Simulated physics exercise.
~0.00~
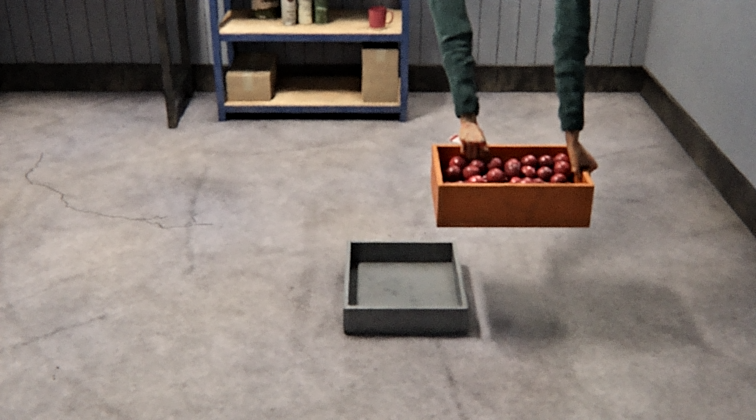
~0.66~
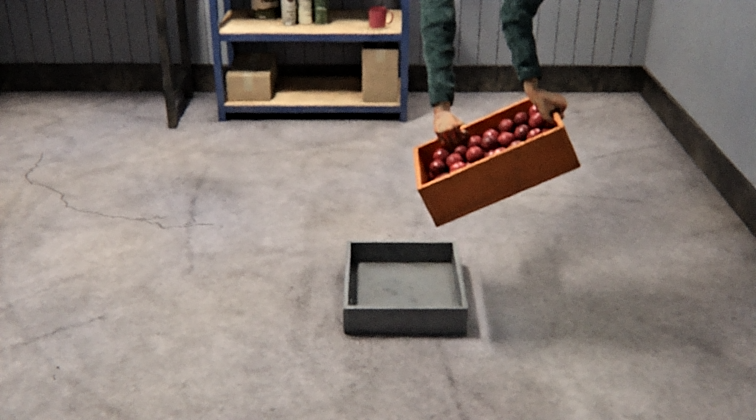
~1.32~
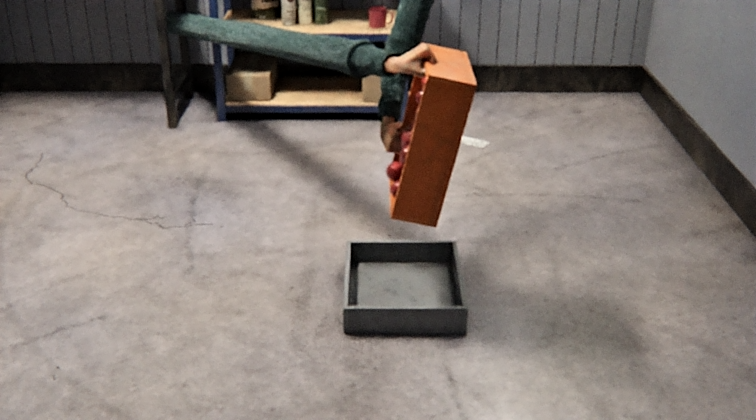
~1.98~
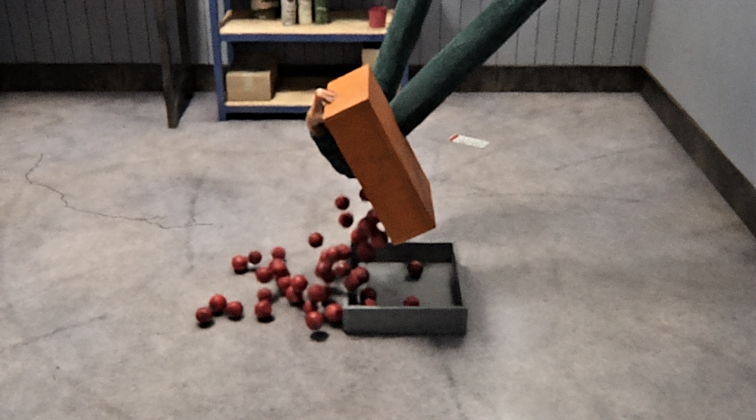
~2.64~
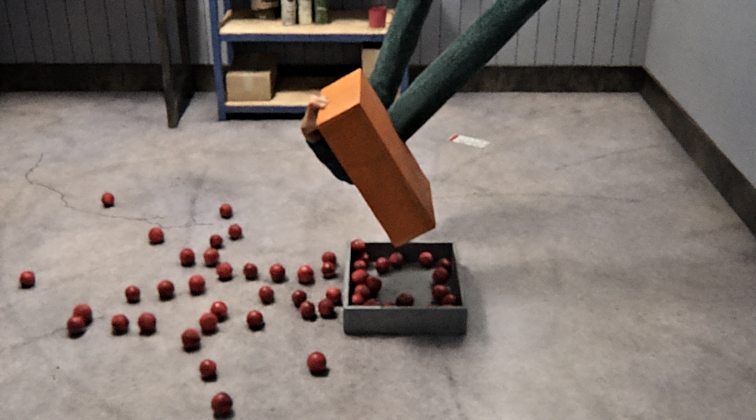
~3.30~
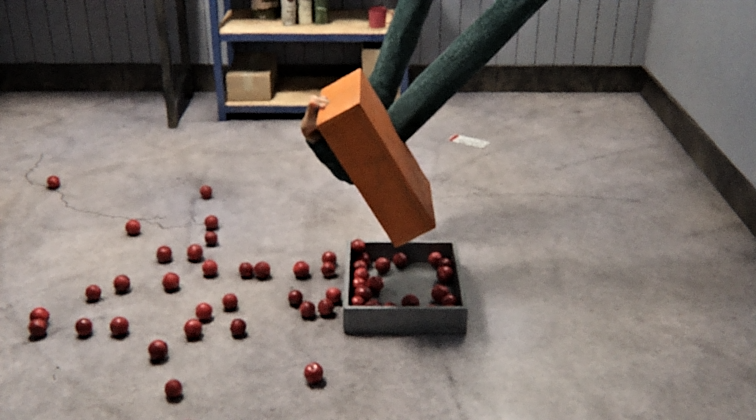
In a grey room with a cracked concrete floor, seen from slightly above, a blue-framed shelf holding jars and a red mug stands at the back wall. Two hands in dark green sleeves hold an orange crate of red apples above and to the right of an empty, open grey carton. The hands tilt the crate leftward, swinging it onto its side and then past it. Apples pour out, some landing in the carton and many spilling onto the floor at left. They roll and scatter, and finally more lie outside than inside, the crate still held tipped above.
